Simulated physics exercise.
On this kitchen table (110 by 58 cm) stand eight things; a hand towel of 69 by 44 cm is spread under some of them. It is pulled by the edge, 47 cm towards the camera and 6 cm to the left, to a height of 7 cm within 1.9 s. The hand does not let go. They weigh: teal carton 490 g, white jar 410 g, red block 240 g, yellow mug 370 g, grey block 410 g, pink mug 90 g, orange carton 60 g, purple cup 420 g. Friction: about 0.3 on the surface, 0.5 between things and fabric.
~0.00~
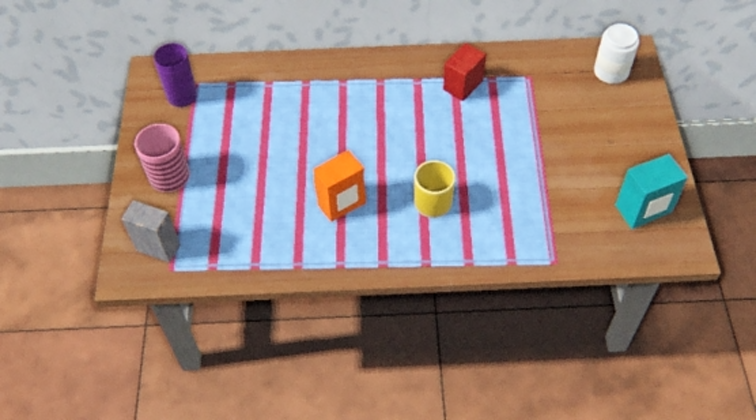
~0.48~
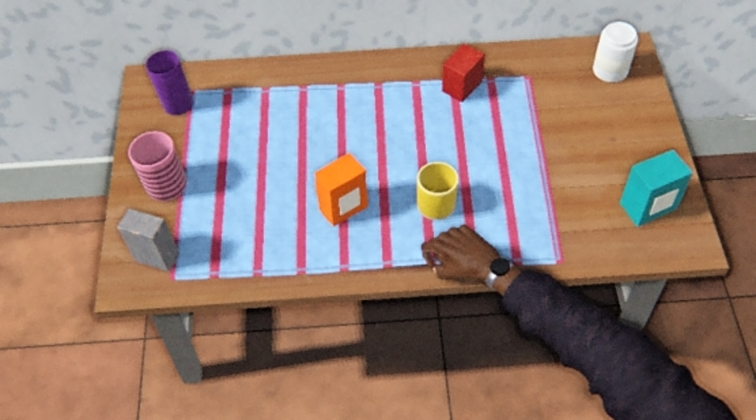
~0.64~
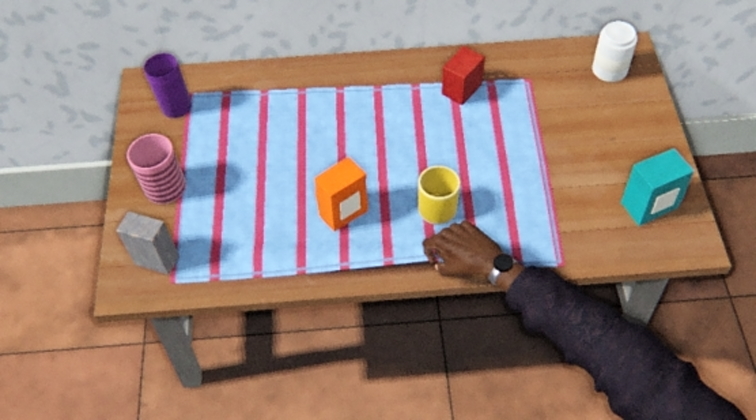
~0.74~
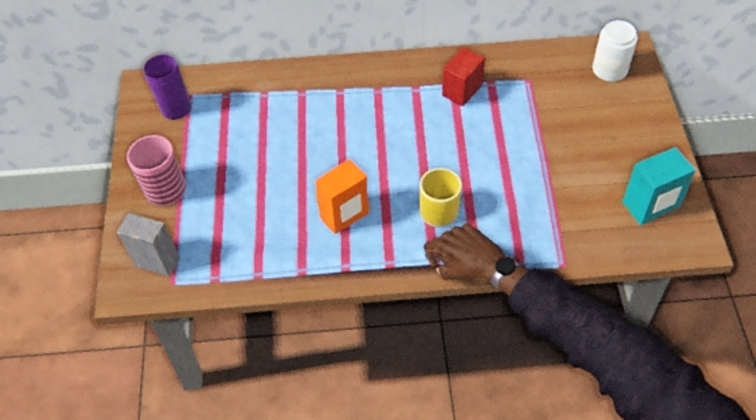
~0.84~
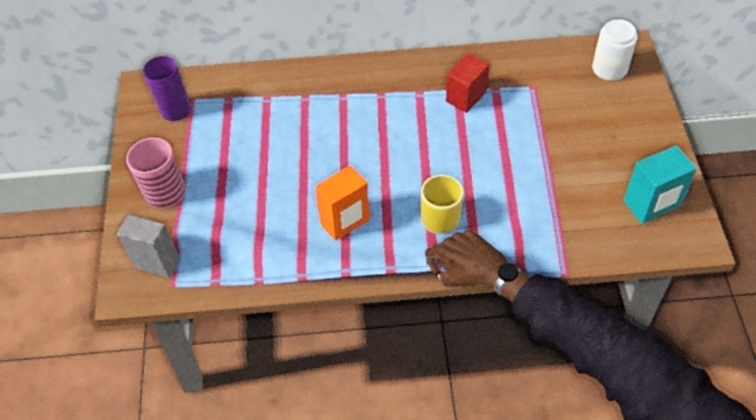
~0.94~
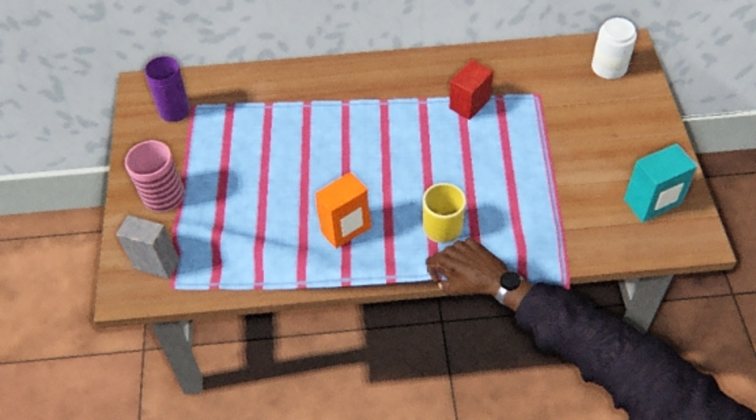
To begin with, a wooden table holds eight objects, with a striped cloth spread beneath some of them. A hand reaches in from the lower right and grips the cloth's front edge, then draws it slightly toward the near side, and the orange carton, yellow mug and red block shift along with it.
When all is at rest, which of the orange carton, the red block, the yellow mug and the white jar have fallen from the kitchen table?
The orange carton drops off, the red block drops off, the yellow mug drops off, the white jar stays on.
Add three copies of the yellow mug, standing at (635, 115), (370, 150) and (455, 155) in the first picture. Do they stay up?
In turn: Stays on, falls off, falls off.
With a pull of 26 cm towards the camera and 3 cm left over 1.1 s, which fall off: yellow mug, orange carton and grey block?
In that case: Yellow mug falls off, orange carton drops off, grey block stays up.
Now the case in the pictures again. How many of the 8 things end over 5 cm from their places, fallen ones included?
I count 4.
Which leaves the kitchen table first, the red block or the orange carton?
The orange one.
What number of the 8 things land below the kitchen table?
3 of them.
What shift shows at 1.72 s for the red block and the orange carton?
Red block 45 cm, orange carton off the top.
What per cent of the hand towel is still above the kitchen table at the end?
About 0 per cent.
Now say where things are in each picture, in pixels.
In the first frame, shows, orange carton (338, 168); red block (466, 58); yellow mug (435, 177); white jar (622, 35); hand towel corners (169, 271) (531, 78) (558, 264).
In the second frame, shows, grey block (142, 223); pink mug (152, 149); hand towel corners (170, 280) (530, 77); grip (433, 264).
In the third frame, shows, red block (464, 62); yellow mug (439, 182); orange carton (340, 175); hand towel corners (170, 283) (531, 80); grip (435, 261).
In the fourth frame, shows, yellow mug (441, 184); hand towel corners (170, 285) (531, 81); grip (436, 264).
In the fifth frame, shows, red block (469, 69); yellow mug (442, 191); orange carton (341, 184); hand towel corners (171, 286) (536, 88); grip (438, 270).
In the sixth frame, shows, orange carton (342, 191); red block (472, 76); yellow mug (444, 200); white jar (619, 29); hand towel corners (170, 288) (192, 106) (540, 95) (569, 289); grip (438, 279).
By 1.3 s, 75 % of the hand towel is still over the top; red block 18 cm off its start, yellow mug 18 cm off its start, orange carton 15 cm off its start.
By 1.7 s, 10 % of the hand towel is still over the top; red block 45 cm off its start, orange carton over the edge, yellow mug over the edge.
By 2.1 s, 0 % of the hand towel is still over the top; red block over the edge, orange carton over the edge, yellow mug over the edge.
By 2.5 s, 0 % of the hand towel is still over the top; red block over the edge, orange carton over the edge, yellow mug over the edge.
By 4.1 s, 0 % of the hand towel is still over the top; red block over the edge, orange carton over the edge, yellow mug over the edge, white jar 0 cm off its start at (620, 29).
